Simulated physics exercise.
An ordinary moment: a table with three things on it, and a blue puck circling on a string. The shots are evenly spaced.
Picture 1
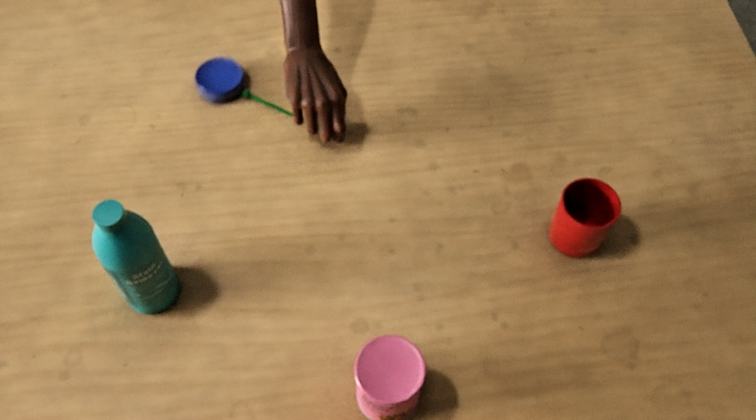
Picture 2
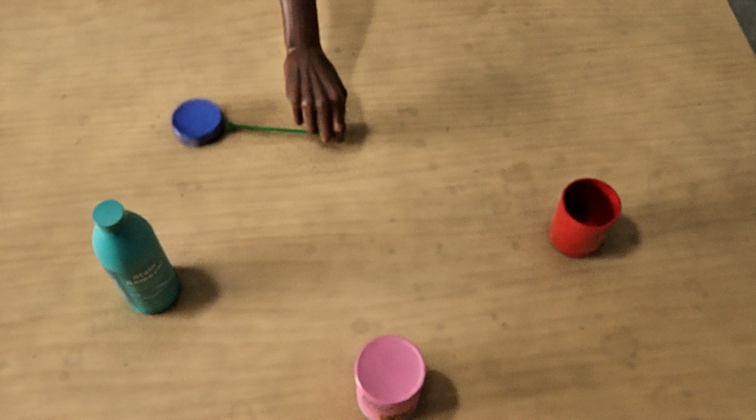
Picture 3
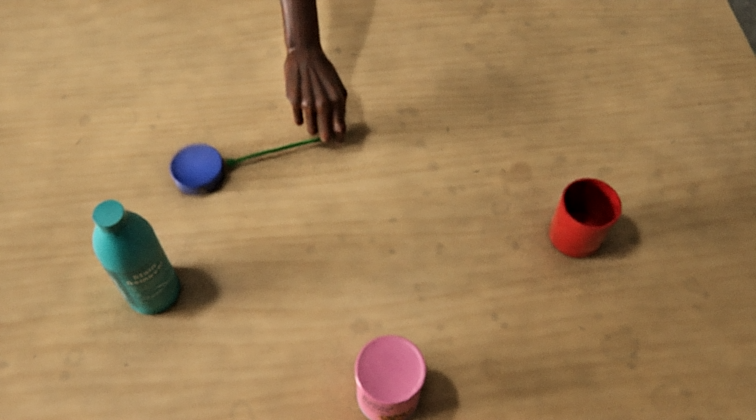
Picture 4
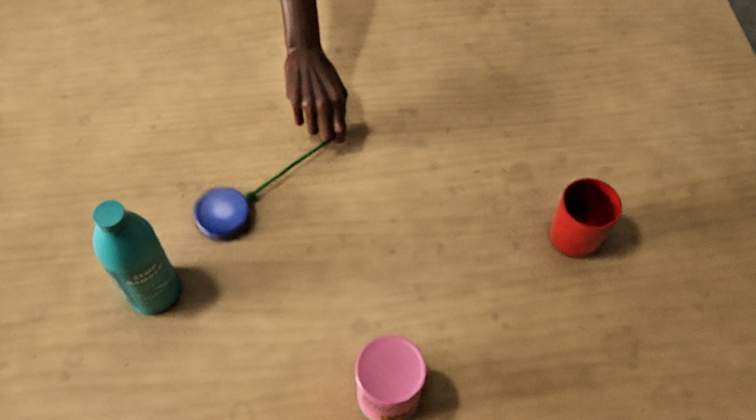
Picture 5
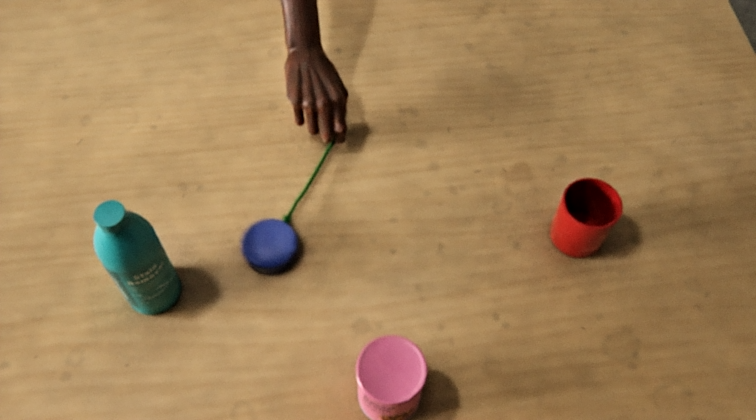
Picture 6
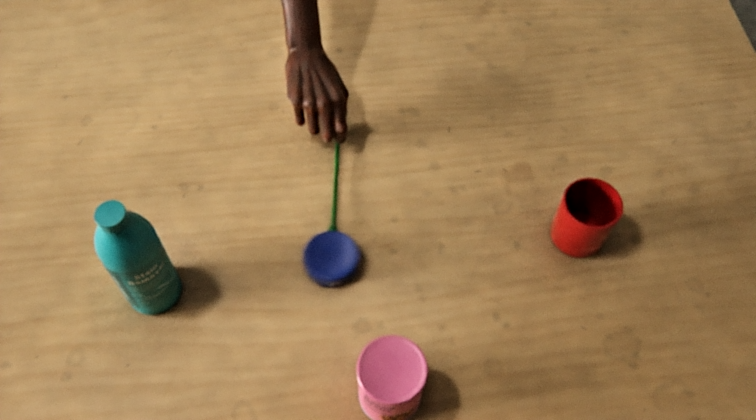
A blue puck on a green string circling anticlockwise around a hand, passing between a turquoise bottle, pink tin and red mug.
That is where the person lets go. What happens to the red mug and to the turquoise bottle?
The red mug gets hit; the turquoise bottle escapes it.
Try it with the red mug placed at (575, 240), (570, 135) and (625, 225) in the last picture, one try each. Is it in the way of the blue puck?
In the first case it is struck; in the second case it escapes; in the third case it gets hit.
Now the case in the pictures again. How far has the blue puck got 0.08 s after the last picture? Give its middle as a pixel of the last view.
Around (454, 248).
Then, 0.08 s after the last picture, puck near (455, 248).
Then, 0.20 s after the last picture, puck near (547, 238); red mug pushed aside.
At rest, puck near (560, 237); red mug pushed aside. The red mug takes the knock and the turquoise bottle stays untouched.
